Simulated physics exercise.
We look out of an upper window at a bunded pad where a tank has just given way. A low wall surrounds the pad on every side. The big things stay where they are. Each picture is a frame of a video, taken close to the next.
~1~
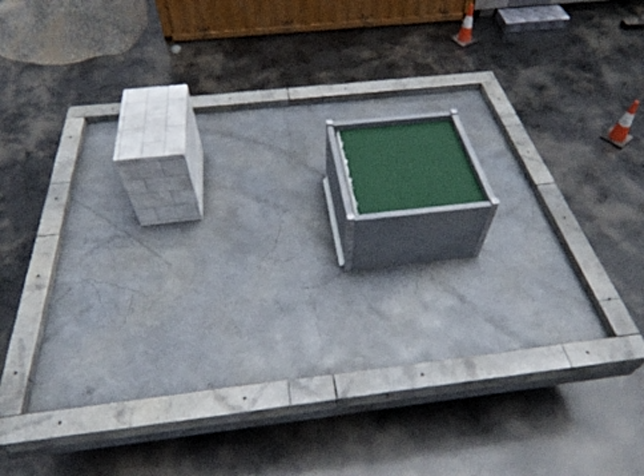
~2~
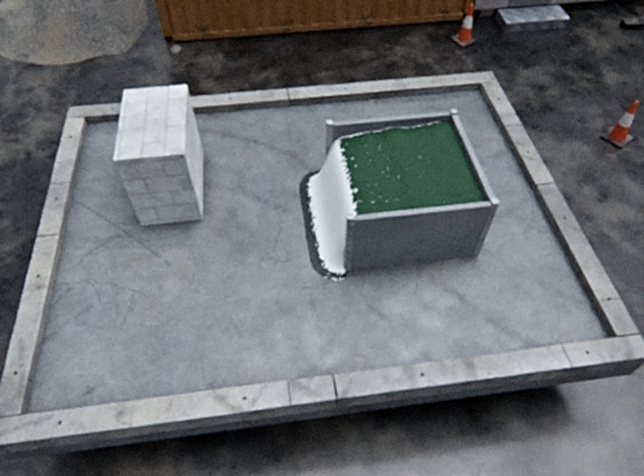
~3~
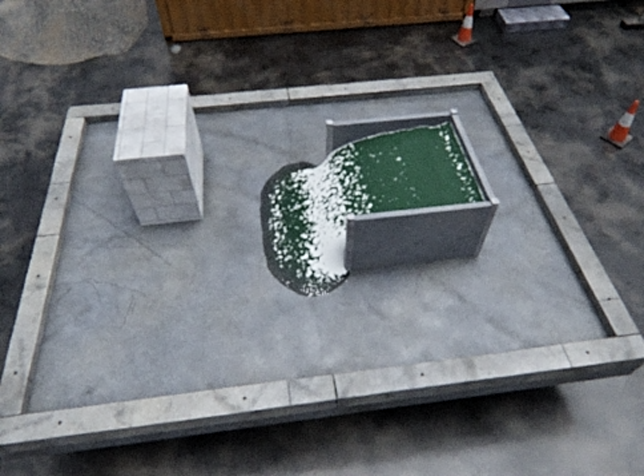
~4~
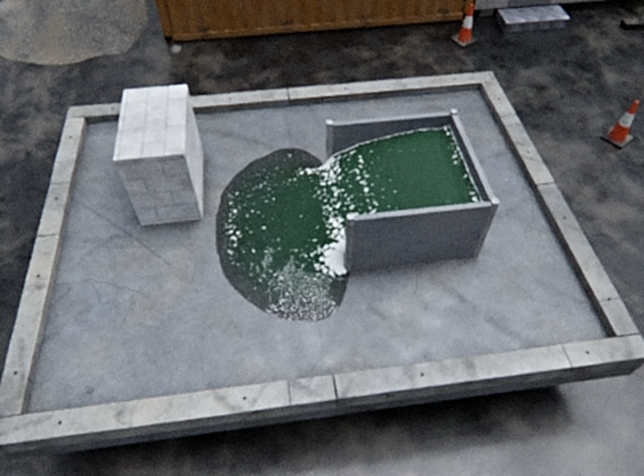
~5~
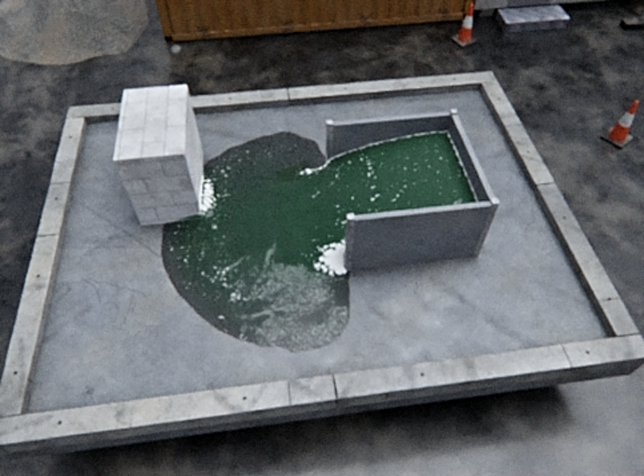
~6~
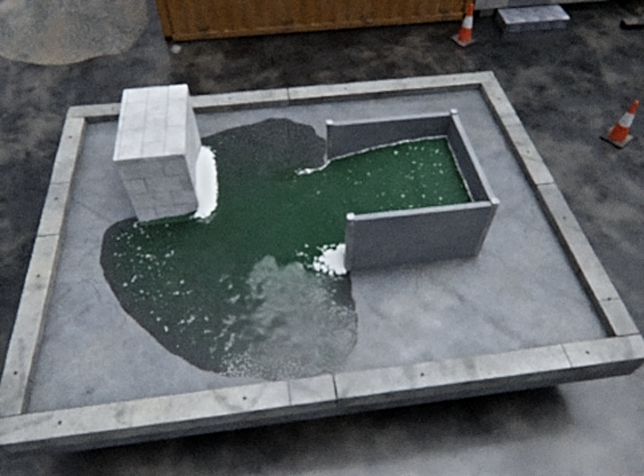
At first, a grey tank filled with green water stands whole beside a pale block on a walled pad. Its left side gives way and water pours out with white froth, spreading leftward in a widening pool, then meets the block and runs past its near side across the pad.
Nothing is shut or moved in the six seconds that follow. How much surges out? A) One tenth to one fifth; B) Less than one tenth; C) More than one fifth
More than one fifth.
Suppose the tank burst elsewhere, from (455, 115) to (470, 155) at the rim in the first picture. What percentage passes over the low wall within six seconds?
Some 44 in a hundred.
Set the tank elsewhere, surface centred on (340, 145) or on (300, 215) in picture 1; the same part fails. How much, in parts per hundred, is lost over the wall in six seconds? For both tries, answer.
24 %, then 48 %.
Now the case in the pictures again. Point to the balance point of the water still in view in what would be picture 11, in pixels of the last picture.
Point: (275, 229).
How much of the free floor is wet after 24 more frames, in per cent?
Some 75 per cent.
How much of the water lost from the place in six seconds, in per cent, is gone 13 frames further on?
Around 65 % of the total, roughly.
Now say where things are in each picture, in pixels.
The water tank at (406, 166) is whole and still, in the first picture.
Water pours out at (341, 202) and has run to (322, 174), in the second picture.
Water pours out at (340, 206) and has run to (287, 171), in the third picture.
The front is at (235, 186), out from the gap at (340, 208), in the fourth picture.
Water pours out at (340, 209) and has run to (172, 261), in the fifth picture.
Water pours out at (340, 210) and has run to (110, 263), in the sixth picture.
A moment on, water covers 40 % of the floor; the low wall has let 0 % over.
Next, water covers 45 % of the floor; the low wall has let 1 % over.
Then, water covers 50 % of the floor; the low wall has let 19 % over.
Later, water covers 65 % of the floor; the low wall has let 27 % over.
In the end, water covers 80 % of the floor; the low wall has let 28 % over.
